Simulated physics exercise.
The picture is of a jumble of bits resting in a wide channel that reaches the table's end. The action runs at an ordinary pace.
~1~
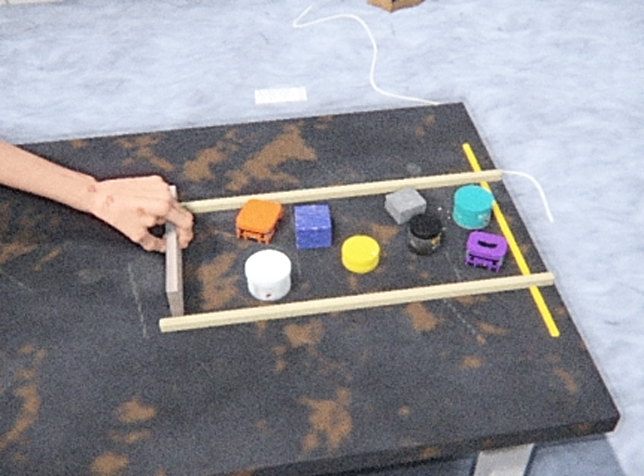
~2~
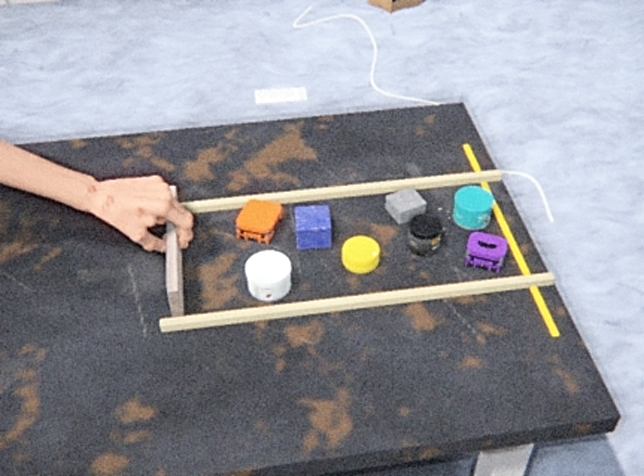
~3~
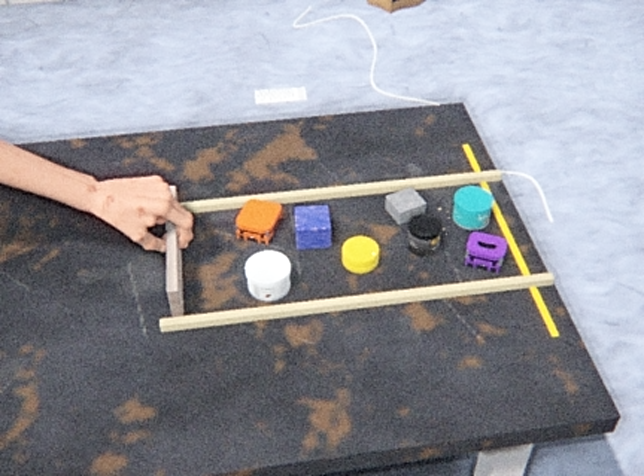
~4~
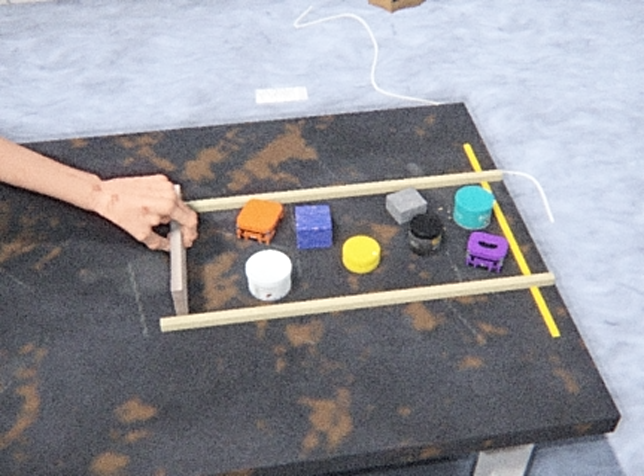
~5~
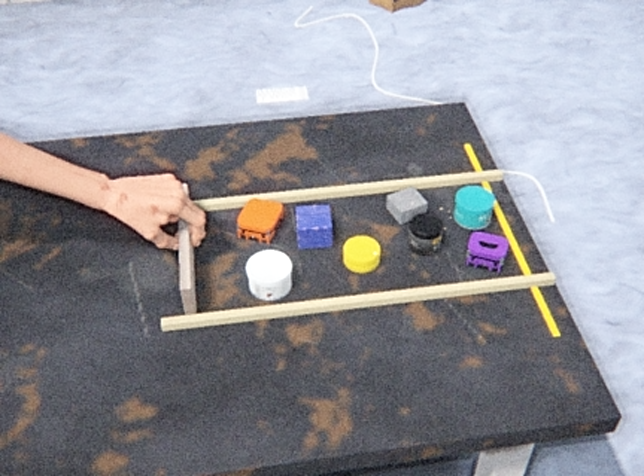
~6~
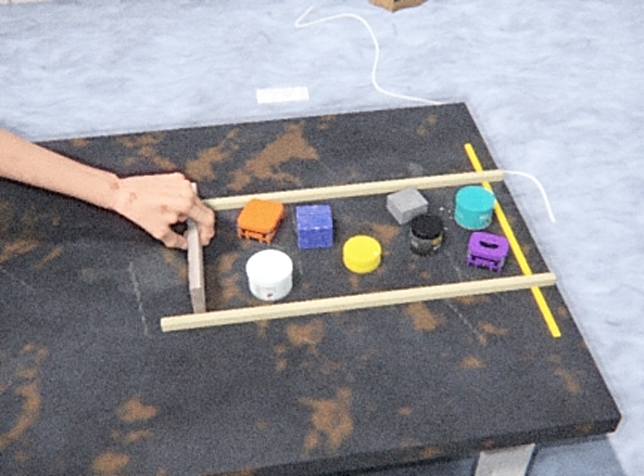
A hand slides a small board slightly right between two wooden strips toward several colourful objects.
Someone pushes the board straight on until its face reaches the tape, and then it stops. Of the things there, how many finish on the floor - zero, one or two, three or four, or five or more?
Five or more finish on the floor.
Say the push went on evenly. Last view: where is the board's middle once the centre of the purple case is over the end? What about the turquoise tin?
The middle is at (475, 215) when it's the purple case, and at (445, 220) when it's the turquoise tin.
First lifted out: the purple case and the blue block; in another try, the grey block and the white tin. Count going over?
The count is 3 in one try and 3 in the other, in that order.
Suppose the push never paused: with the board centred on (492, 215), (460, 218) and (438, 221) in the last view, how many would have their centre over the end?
The numbers are 5, 1 and 0.
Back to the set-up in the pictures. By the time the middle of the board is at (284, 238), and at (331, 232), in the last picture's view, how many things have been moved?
First position 3; second position 4.
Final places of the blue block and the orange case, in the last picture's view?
You'll find the blue block at roughly (521, 211) and the orange case at roughly (508, 188).
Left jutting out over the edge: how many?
3 overhanging.
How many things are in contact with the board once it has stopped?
My count gives 3.
Soon after, none off yet; turquoise tin at rest near (474, 208); purple case at rest near (487, 253); black tub at rest near (426, 235).
After that, none off yet; turquoise tin displaced a little near (490, 199); purple case displaced a little near (504, 255); black tub displaced well along near (485, 220).
In the end, the number that fall off is five or more; gone, yellow lid, grey block, black tub, purple case and turquoise tin.
